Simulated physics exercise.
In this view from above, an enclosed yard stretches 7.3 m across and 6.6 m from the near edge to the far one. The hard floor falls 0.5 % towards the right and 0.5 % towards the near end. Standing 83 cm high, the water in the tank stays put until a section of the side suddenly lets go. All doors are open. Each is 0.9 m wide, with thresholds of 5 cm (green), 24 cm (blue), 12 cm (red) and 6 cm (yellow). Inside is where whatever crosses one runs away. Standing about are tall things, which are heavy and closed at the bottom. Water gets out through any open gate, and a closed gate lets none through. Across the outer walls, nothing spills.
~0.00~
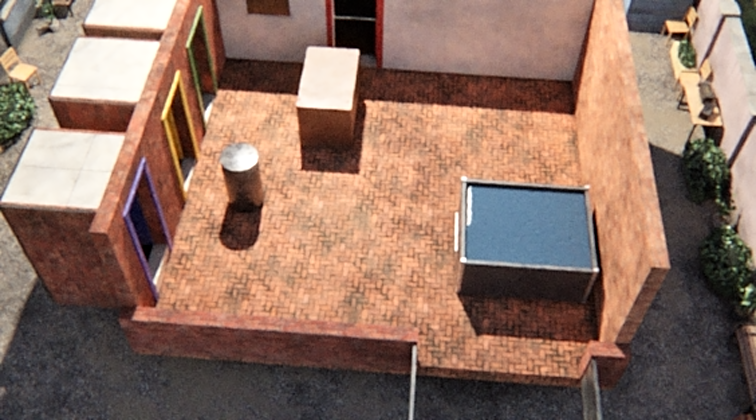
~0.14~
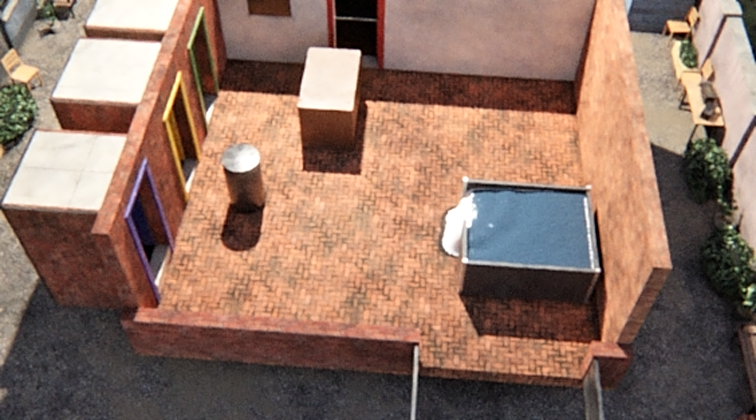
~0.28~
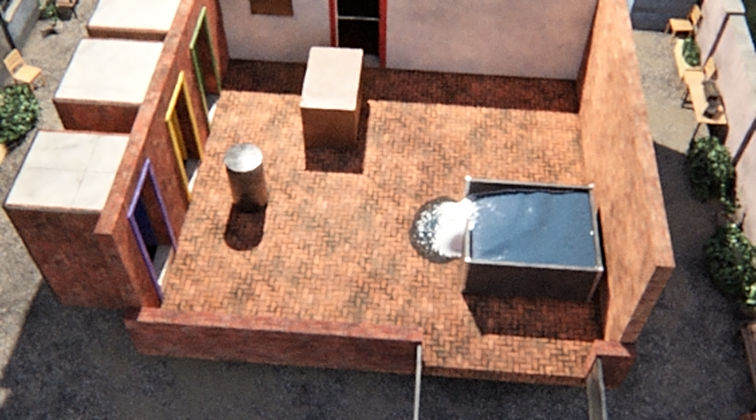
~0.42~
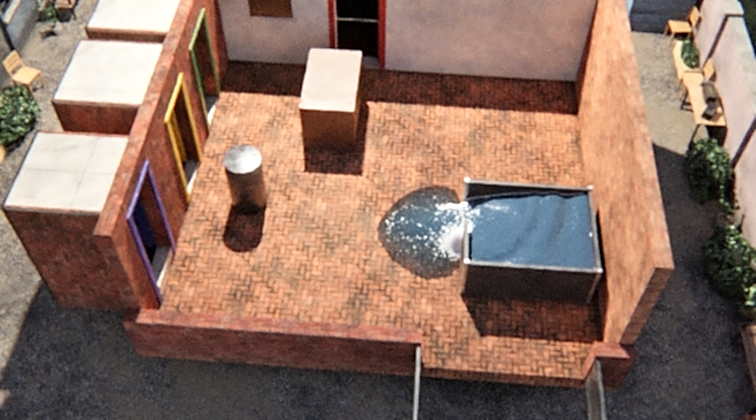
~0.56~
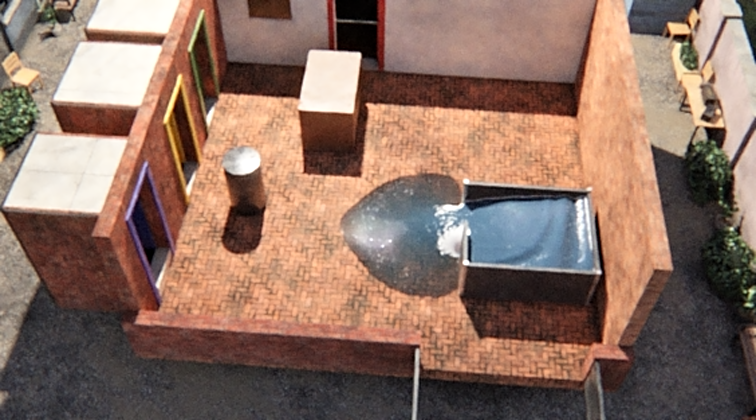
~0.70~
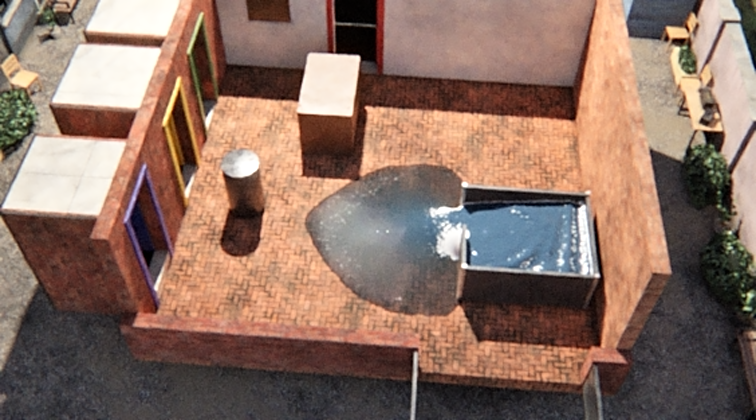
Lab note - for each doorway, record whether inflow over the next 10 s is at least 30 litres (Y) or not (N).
Record: Green door Y; blue door N; red door N; yellow door Y.
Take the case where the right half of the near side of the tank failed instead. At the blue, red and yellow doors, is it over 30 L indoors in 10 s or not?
Door blue stays within, door red stays within, door yellow stays within.
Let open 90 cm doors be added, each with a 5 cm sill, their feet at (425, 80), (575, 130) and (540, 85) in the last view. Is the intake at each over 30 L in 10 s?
Result in order - not enough, not enough, not enough.
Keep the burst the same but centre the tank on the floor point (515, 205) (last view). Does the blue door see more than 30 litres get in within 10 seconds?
Blue: Within limit.
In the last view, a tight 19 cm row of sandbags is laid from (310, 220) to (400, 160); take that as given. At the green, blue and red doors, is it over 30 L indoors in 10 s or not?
Green within the limit, blue within the limit, red within the limit.
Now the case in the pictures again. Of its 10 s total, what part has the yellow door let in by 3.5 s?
By that time, around 40 per cent.
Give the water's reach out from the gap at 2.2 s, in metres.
5.8 m.
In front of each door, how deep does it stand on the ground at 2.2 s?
You'd see green at 11 cm, blue at 21 cm, red at 8 cm and yellow at 7 cm.
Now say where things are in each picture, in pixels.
The first frame shows the tank at (526, 226) is whole and still, 83 cm deep.
In the second frame, water pours out at (464, 223) and has run 0.5 m, to (450, 253); typically 10 cm deep outside, 83 cm at the tank's back.
In the third frame, the front is at (415, 241), 0.9 m from the gap at (466, 223); 0.9 m2 of floor is under water; 83 cm left at the back of the tank.
In the fourth frame, water pours out at (465, 225) and has run 1.4 m, to (384, 237); typically 8 cm deep outside, 83 cm at the tank's back.
In the fifth frame, water pours out at (464, 226) and has run 2.1 m, to (349, 215); typically 5 cm deep outside, 77 cm at the tank's back.
In the sixth frame, water pours out at (463, 229) and has run 2.7 m, to (311, 218); typically 4 cm deep outside, 70 cm at the tank's back.
After 1.4 s water covers 35 % of the floor and is deepest (42 cm) near (453, 234); green door not reached, blue door not reached, red door not reached, yellow door not reached.
After 2.2 s water covers 50 % of the floor and is deepest (32 cm) near (204, 149); green door 11 cm at the sill, 1 L in, blue door 21 cm at the sill, 0 L in, red door 8 cm at the sill, 0 L in, yellow door 7 cm at the sill, 1 L in.
After 3.5 s water covers 60 % of the floor and is deepest (26 cm) near (163, 290); green door 12 cm at the sill, 35 L in, blue door 20 cm at the sill, 1 L in, red door 9 cm at the sill, 7 L in, yellow door 14 cm at the sill, 30 L in.
After 6.0 s water covers 75 % of the floor and is deepest (15 cm) near (225, 73); green door 9 cm at the sill, 71 L in, blue door 10 cm at the sill, 1 L in, red door 10 cm at the sill, 7 L in, yellow door 10 cm at the sill, 62 L in.
After 10.0 s water covers 100 % of the floor and is deepest (10 cm) near (594, 331); green door 7 cm at the sill, 96 L in, blue door 7 cm at the sill, 1 L in, red door 6 cm at the sill, 7 L in, yellow door 7 cm at the sill, 71 L in.
